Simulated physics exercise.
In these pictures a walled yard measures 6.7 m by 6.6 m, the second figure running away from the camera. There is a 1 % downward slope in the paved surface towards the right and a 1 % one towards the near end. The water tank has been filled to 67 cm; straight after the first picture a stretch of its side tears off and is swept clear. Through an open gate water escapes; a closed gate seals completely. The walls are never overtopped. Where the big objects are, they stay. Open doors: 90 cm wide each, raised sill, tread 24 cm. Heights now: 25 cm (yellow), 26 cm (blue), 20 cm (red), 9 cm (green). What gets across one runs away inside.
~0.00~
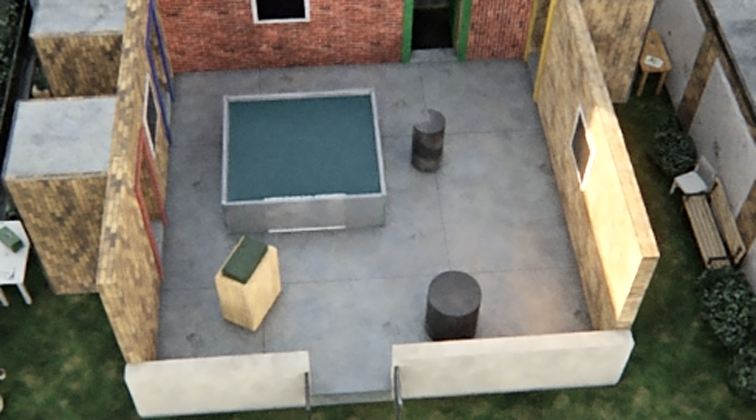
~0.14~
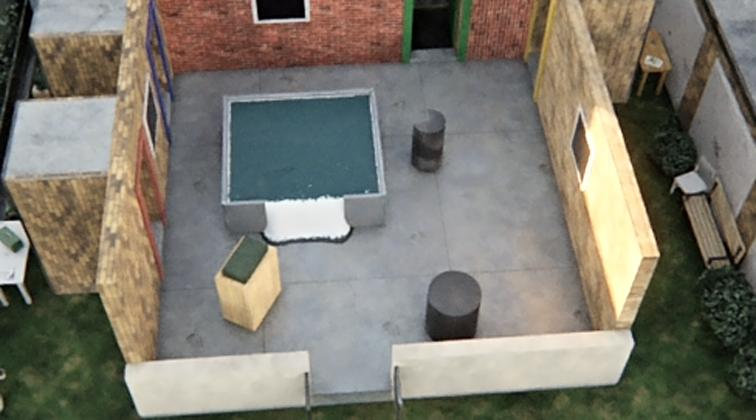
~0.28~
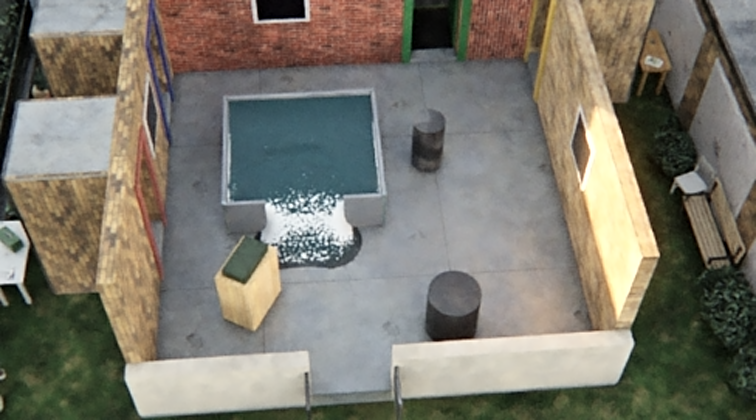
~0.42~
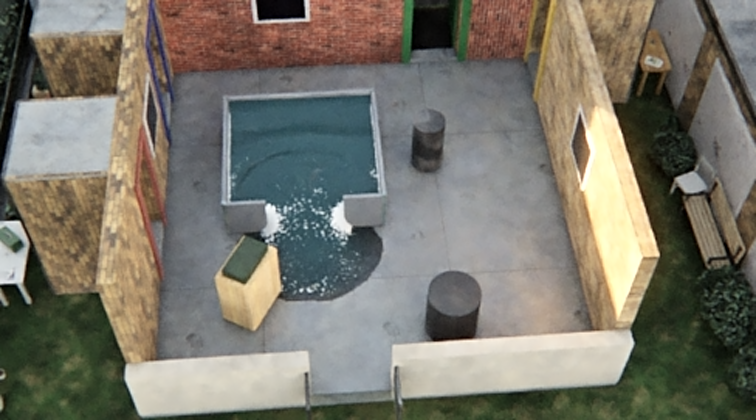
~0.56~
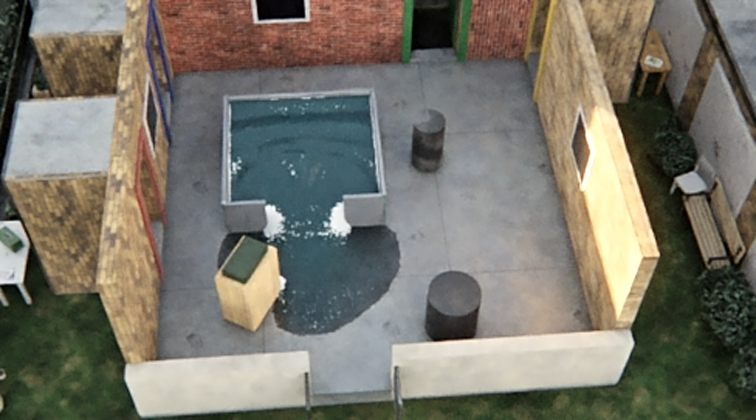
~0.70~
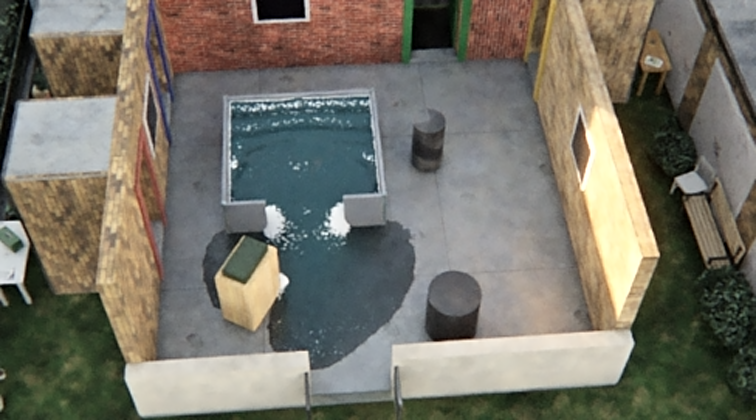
Water tank in a walled yard losing part of its near side, water pouring out and spreading across the paving around a block.
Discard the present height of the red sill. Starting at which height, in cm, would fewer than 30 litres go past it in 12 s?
Starting at roughly 9 cm.
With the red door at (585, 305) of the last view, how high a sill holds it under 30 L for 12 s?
10.5 cm.
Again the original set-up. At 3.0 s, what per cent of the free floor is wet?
Roughly 40 percent.
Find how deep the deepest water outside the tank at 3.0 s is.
Up to some 30 cm.
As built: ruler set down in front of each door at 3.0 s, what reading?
Centimetres: Yellow = 0, blue = 0, red = 12, green = 0.
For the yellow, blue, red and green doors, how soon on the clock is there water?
Yellow 6.5 s, blue 3.4 s, red 1.8 s, green 8.5 s.
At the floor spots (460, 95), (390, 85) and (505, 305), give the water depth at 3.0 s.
Depth: About 0, 0, 3 cm.
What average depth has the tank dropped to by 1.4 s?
It averages near 48 cm.
After 1.4 s water covers 25 % of the floor, deepest (46 cm) near (275, 280); it has not reached the red door.
After 3.0 s water covers 40 % of the floor, deepest (30 cm) near (275, 280); 12 cm at the red door, 0 litres in over its 20 cm sill.
After 12.0 s water covers 95 % of the floor, deepest (11 cm) near (588, 362); 4 cm at the red door, 0 litres in over its 20 cm sill.
At the red door as built, the water arrived by 1.8 s and peaked near 15 cm at 2.0 s.
Run again over the same 12 s with other heights there, 39 litres in over 8 cm, 12 litres over 11 cm. The limit of 30 litres is kept from about 9 cm up.
